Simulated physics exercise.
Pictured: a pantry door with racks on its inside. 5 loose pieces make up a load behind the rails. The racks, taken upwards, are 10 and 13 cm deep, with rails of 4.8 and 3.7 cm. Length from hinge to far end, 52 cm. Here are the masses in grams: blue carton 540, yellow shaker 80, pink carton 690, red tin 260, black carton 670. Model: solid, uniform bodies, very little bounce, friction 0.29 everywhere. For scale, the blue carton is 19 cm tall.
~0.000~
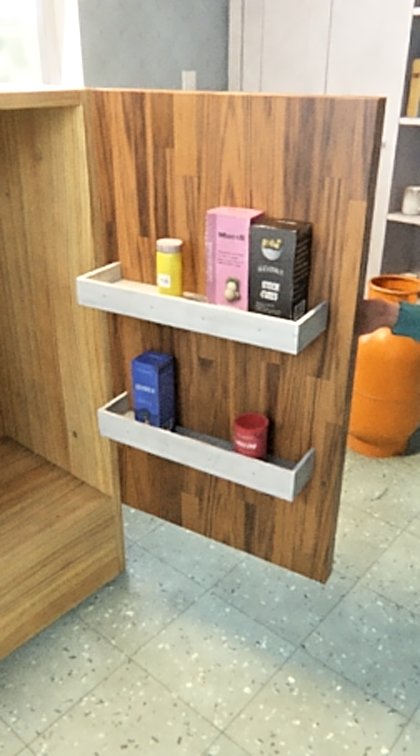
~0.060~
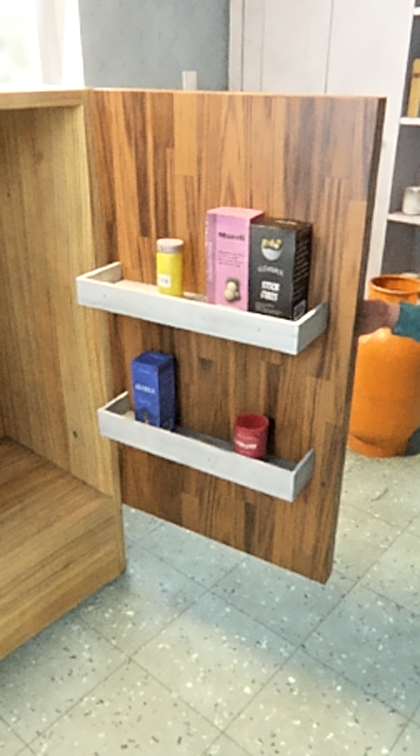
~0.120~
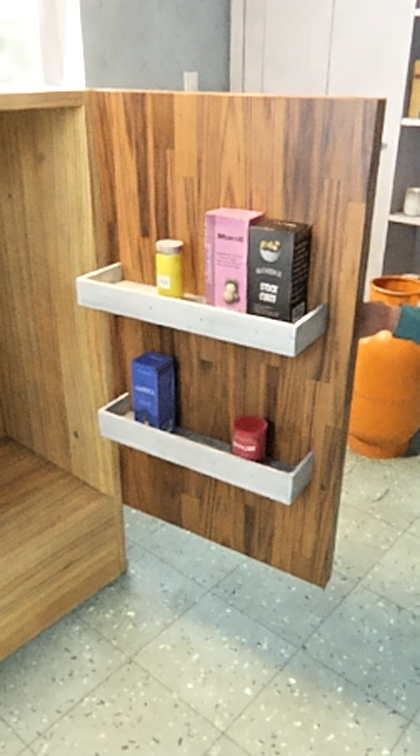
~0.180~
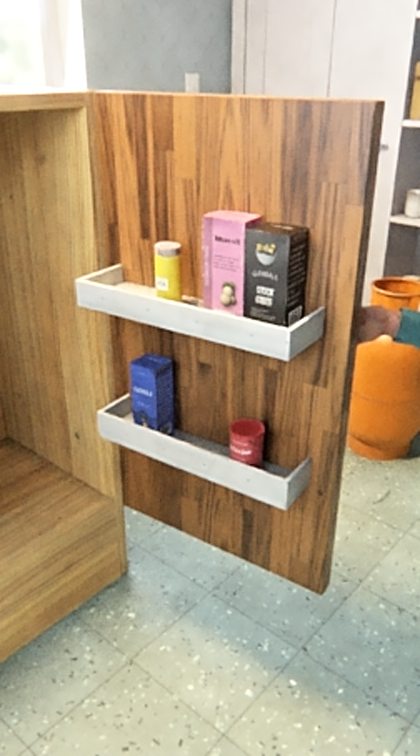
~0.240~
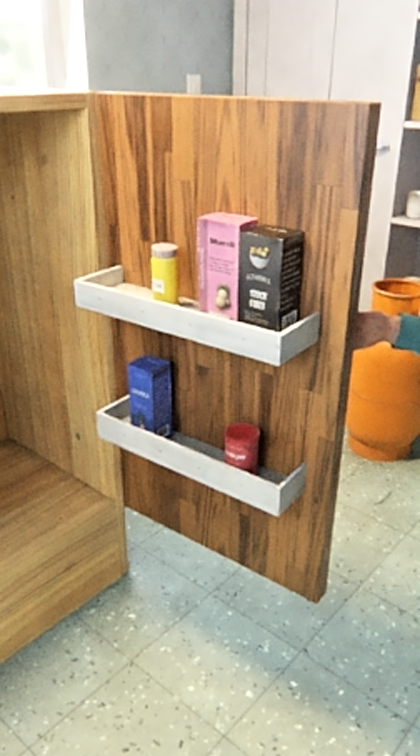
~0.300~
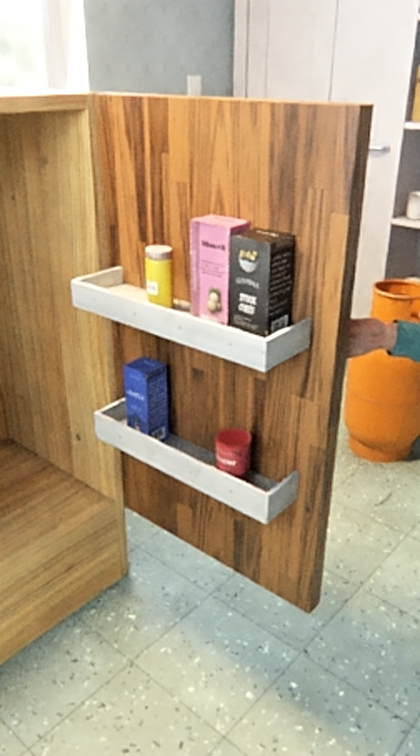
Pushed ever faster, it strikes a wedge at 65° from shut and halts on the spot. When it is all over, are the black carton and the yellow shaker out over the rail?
My prediction: The black carton is kept. The yellow shaker is kept.
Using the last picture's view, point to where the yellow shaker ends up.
At roughly (90, 286).
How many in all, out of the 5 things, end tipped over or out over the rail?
It comes to 0.
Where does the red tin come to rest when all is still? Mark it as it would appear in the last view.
In the last view, its centre sits near (146, 486).
Around 0.60 s, open by 65°; black carton shifted 2 cm near (143, 307); pink carton shifted 2 cm.
Around 1.00 s, open by 65°; black carton at 15° to upright near (119, 305); yellow shaker shifted 3 cm near (90, 286); pink carton shifted 5 cm.
Finally (2.6 s), not toppled but over 5 cm from the start, pink carton; the other 4 still in place (within 5 cm). In the last view, black carton near (135, 308), yellow shaker near (90, 286).
